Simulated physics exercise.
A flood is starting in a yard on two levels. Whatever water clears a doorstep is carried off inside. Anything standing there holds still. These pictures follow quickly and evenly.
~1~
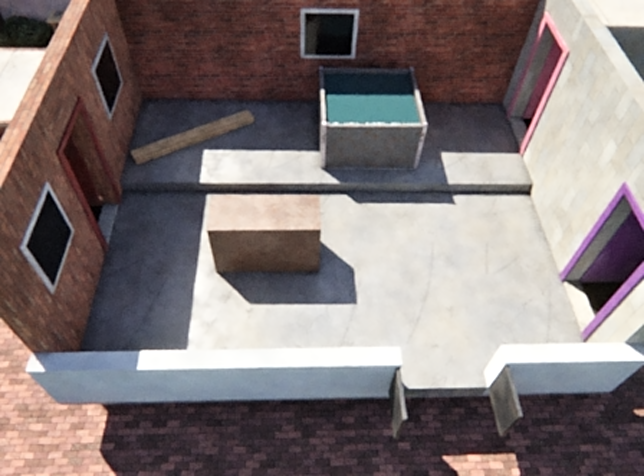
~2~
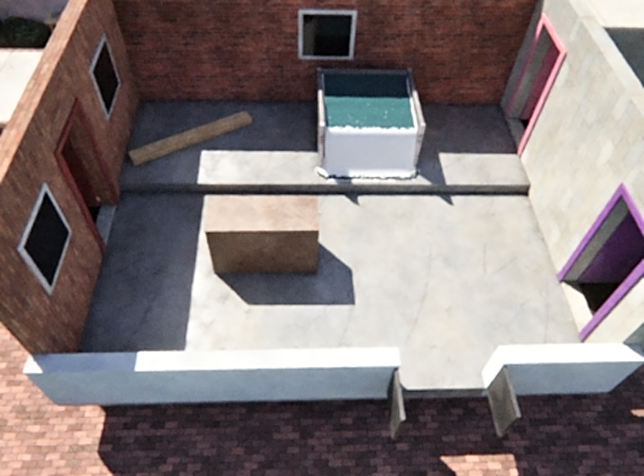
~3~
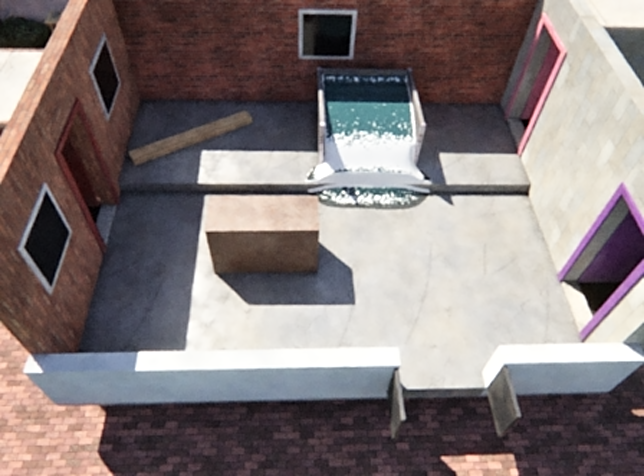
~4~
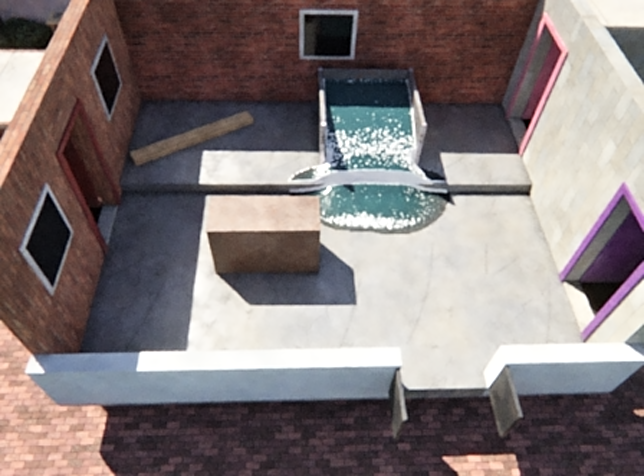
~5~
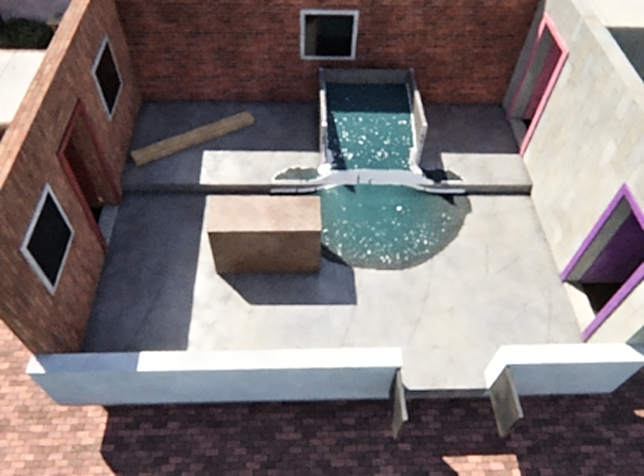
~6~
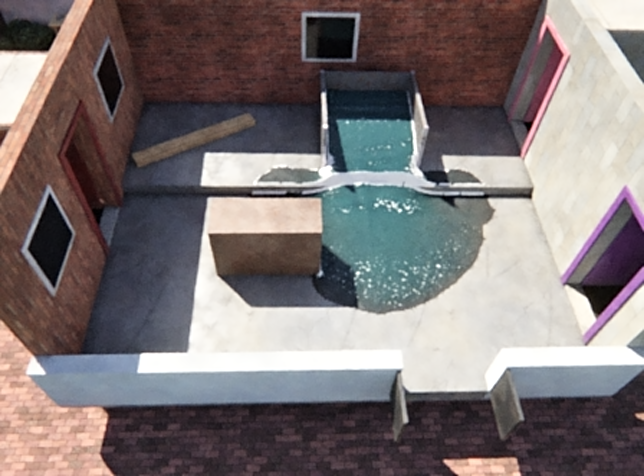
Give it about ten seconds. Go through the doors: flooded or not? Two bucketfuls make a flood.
In order: The pink door will not count as flooded, the purple door will count as flooded, the red door will count as flooded.
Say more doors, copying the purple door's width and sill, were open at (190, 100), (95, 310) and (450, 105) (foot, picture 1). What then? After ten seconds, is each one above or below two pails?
Below, above, below.
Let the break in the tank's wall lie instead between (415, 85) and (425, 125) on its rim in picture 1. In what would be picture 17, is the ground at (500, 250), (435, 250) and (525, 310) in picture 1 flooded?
So that's waterlogged for the first, left bare for the second and waterlogged for the third.
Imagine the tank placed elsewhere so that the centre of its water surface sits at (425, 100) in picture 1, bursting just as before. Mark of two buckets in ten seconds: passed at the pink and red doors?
Looking at each door, the pink one stays safely beneath and the red one stays safely beneath.
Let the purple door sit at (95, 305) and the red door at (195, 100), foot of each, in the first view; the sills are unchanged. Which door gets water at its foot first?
First: The purple one.
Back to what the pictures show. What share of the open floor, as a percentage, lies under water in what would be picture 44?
Close to 65 in a hundred, I think.
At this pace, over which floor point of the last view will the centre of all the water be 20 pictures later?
I'd point to (351, 272).
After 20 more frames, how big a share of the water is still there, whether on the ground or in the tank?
I make it around 72 per cent.
A moment on, water covers 40 % of the floor; the pink door not reached, the purple door not reached, the red door not reached.
Next, water covers 50 % of the floor; the pink door not reached, the purple door under two buckets in, the red door wet at the sill, nothing in.
Then, water covers 60 % of the floor; the pink door not reached, the purple door over two buckets in, the red door over two buckets in.
Later, water covers 65 % of the floor; the pink door not reached, the purple door over two buckets in, the red door over two buckets in.
In the end, water covers 60 % of the floor; the pink door not reached, the purple door over two buckets in, the red door over two buckets in.
